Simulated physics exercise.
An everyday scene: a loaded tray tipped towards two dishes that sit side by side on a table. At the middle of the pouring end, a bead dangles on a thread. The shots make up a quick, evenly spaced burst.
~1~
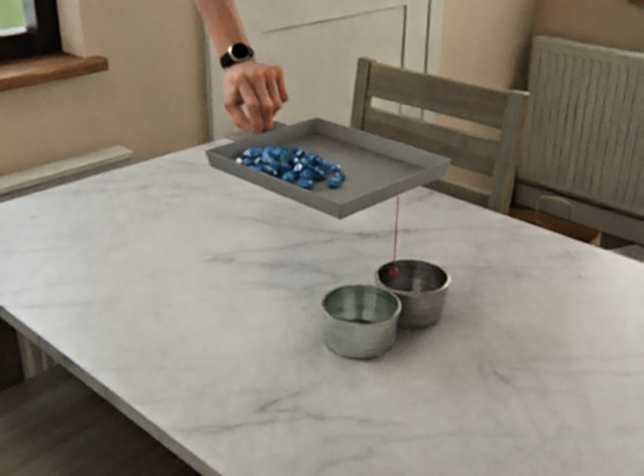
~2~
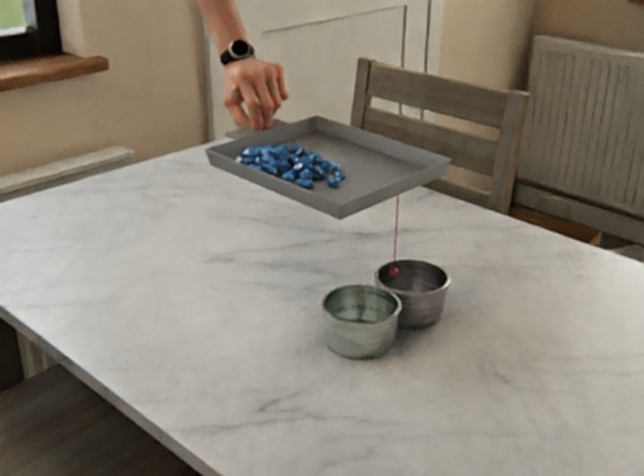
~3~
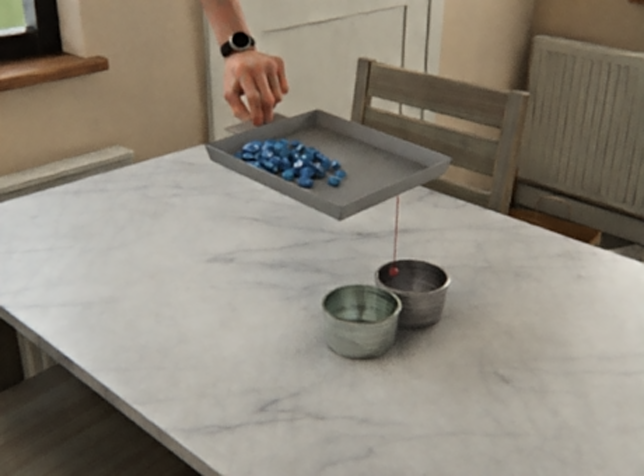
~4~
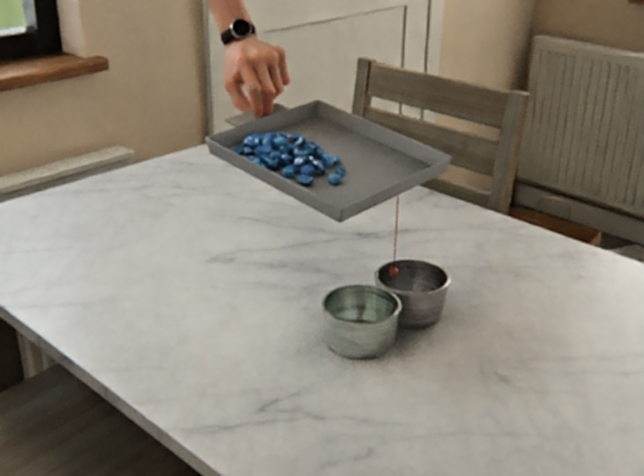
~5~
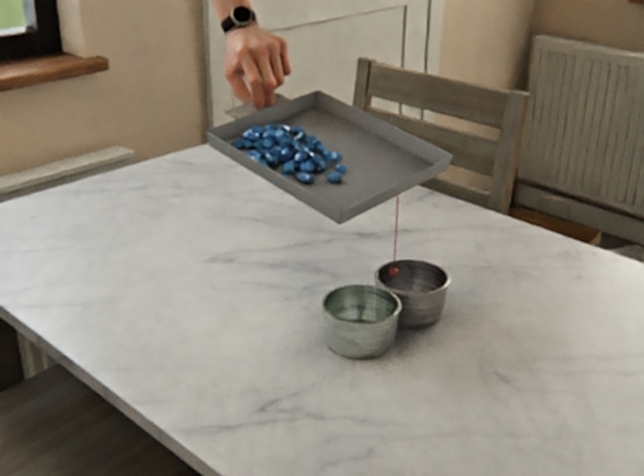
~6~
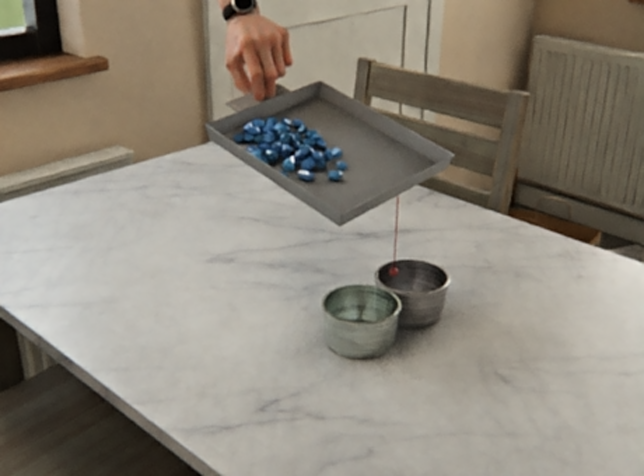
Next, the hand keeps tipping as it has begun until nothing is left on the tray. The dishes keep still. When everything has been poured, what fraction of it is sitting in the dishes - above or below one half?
Basically it's a mostly caught load, that one.
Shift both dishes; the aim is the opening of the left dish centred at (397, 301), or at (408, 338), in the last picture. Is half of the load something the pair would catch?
At place one a lesser share; at place two a lesser share.
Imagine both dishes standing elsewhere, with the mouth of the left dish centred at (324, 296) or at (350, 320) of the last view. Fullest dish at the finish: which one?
Well, the first go goes to the leftmost dish, and the second to the leftmost dish.
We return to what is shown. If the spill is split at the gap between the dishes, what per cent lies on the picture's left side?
Left fraction: Around 70 per cent.
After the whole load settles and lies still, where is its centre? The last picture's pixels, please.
Last view, resting centre - approx. (355, 337).
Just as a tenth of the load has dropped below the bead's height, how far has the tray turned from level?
75°, roughly.
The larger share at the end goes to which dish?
Result: The left of the two takes it.
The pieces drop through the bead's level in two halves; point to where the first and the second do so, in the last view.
I'd put it at roughly (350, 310), and after that at roughly (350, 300).
Just after the last frame, tray tipped steeply; every one on the tray.
A moment on, tray tipped right over; roughly half on the tray; roughly a third in the left dish; about a tenth outside both; about a tenth in the air.
Further on, tray tipped past a quarter turn; the larger part in the left dish; roughly a quarter outside both.
When it is over, tray tipped past a quarter turn; the larger part in the left dish; not one in the right dish; roughly a quarter outside both.
